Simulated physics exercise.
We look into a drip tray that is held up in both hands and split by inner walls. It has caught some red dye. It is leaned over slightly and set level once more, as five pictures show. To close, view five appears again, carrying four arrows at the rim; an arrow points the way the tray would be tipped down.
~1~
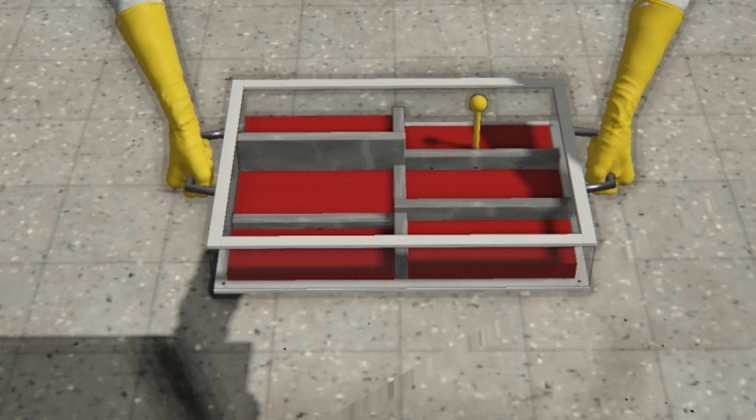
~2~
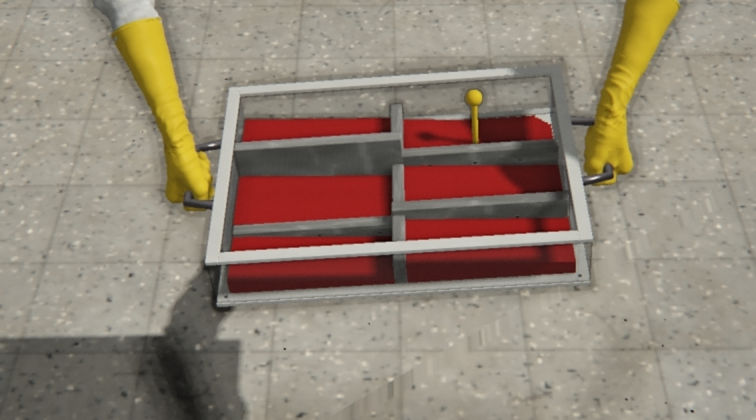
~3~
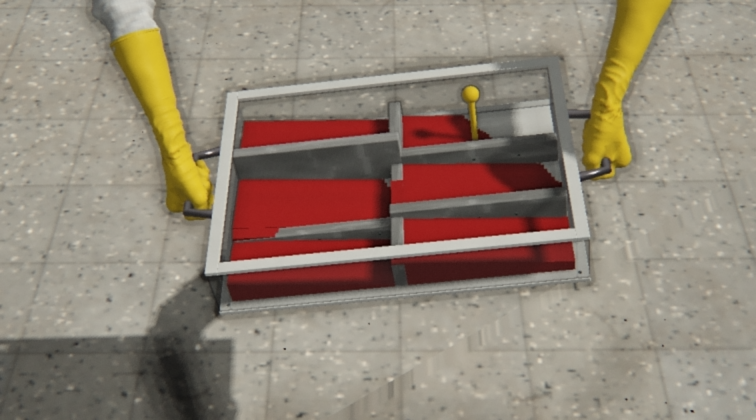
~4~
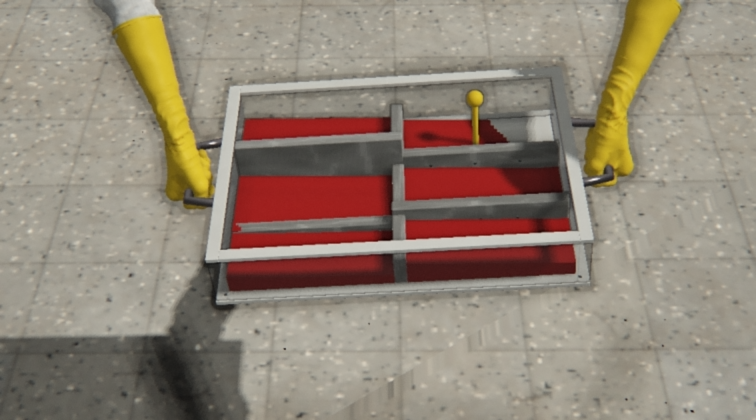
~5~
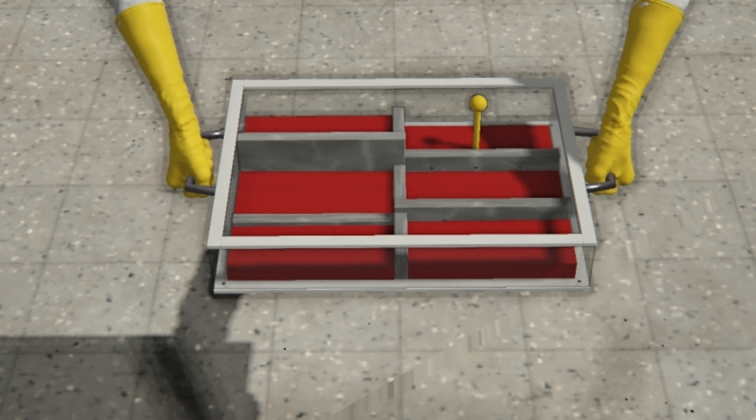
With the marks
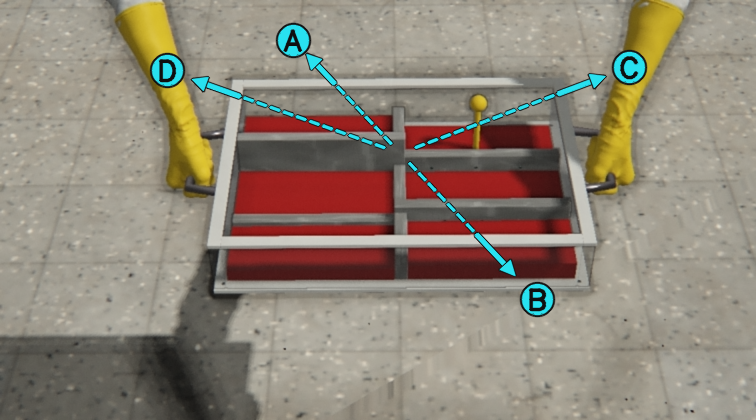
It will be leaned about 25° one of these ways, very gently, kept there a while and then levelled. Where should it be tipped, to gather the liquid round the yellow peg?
C.
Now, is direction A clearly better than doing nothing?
No.
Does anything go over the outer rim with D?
Yes, some is lost.
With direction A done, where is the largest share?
It is the back left one.
On the marked copy, A ends at (310, 57); B ends at (511, 271); C ends at (600, 78); D ends at (197, 81).
Choosing A, about 4 % of the liquid ends in the peg's bay; about 7 % goes over the rim.
Choosing B, about 9 % of the liquid ends in the peg's bay; about 19 % goes over the rim.
Choosing C, about 31 % of the liquid ends in the peg's bay; about 34 % goes over the rim.
Choosing D, about 4 % of the liquid ends in the peg's bay; about 19 % goes over the rim.
